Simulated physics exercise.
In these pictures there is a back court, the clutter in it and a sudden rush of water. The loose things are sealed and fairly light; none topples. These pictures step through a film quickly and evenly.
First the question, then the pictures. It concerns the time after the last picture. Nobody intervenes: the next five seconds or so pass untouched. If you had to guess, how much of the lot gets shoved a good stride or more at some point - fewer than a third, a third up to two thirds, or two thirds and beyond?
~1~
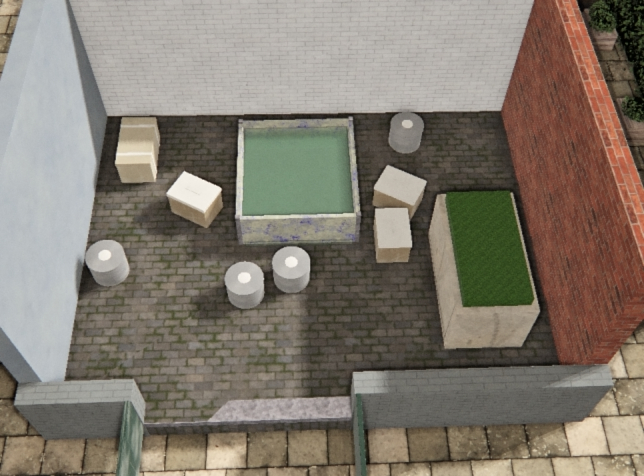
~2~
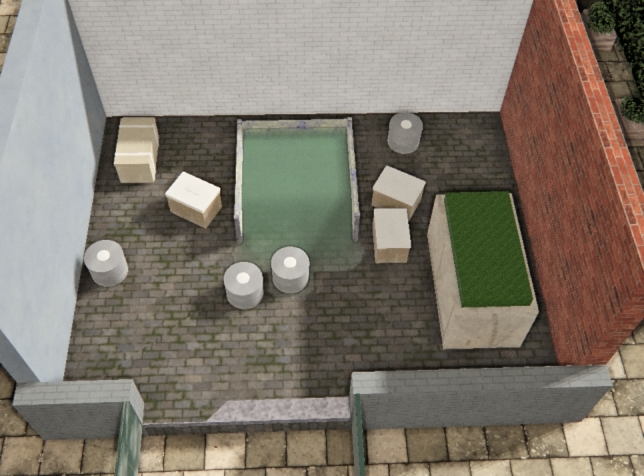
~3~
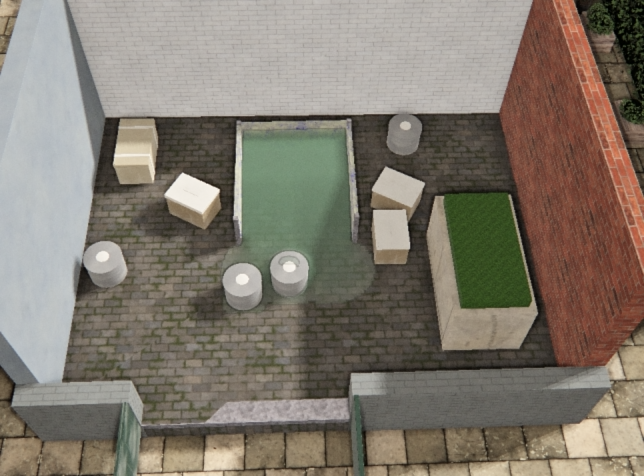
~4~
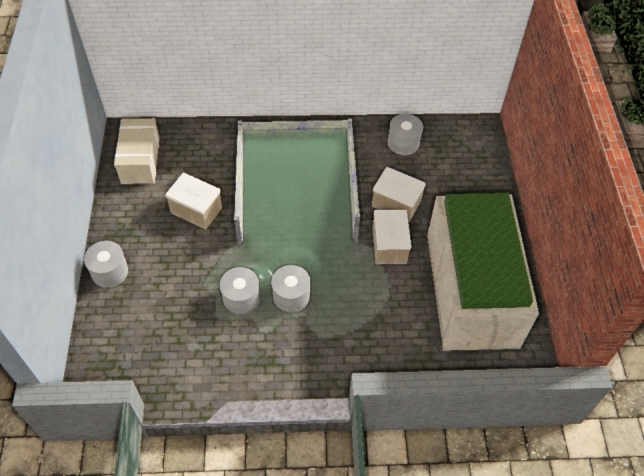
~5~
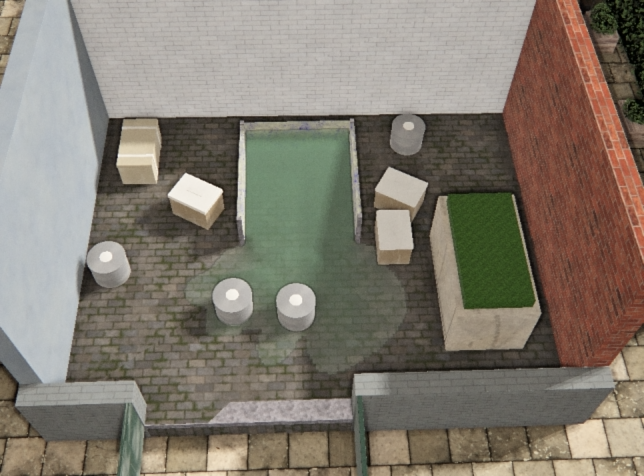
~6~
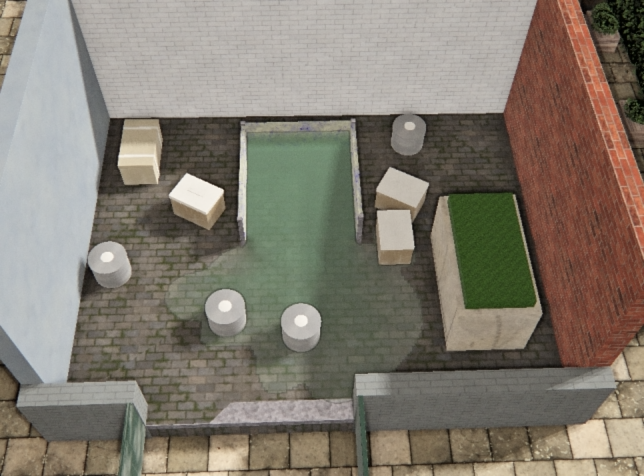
Share: Fewer than a third.
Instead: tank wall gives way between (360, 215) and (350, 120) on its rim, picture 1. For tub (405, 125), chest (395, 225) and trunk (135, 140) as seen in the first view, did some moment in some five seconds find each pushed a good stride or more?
Object by object: Covered the distance, covered the distance, short of it.
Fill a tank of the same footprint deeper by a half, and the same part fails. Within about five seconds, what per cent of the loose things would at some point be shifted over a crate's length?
Something like 20 in a hundred of them.
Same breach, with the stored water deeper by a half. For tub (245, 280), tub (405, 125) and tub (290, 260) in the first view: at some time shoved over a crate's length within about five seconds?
Going through them in turn, I'd say got there, then never got there, then got there.
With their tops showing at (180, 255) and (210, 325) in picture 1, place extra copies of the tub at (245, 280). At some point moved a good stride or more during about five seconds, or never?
Fell short, fell short.
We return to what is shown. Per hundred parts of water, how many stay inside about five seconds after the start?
I make it 54 per cent.
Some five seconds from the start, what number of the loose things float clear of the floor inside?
0 in total.
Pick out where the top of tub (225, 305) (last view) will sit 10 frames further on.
Estimated position: Roughly (170, 386).
A moment on, 2 of 8 are well off their spots; 0 afloat.
Next, 2 of 8 are well off their spots; 0 afloat.
Later, 2 of 8 are well off their spots; 0 afloat.
In the end, 2 of 8 are well off their spots, and 2 have been at some point; 0 afloat.
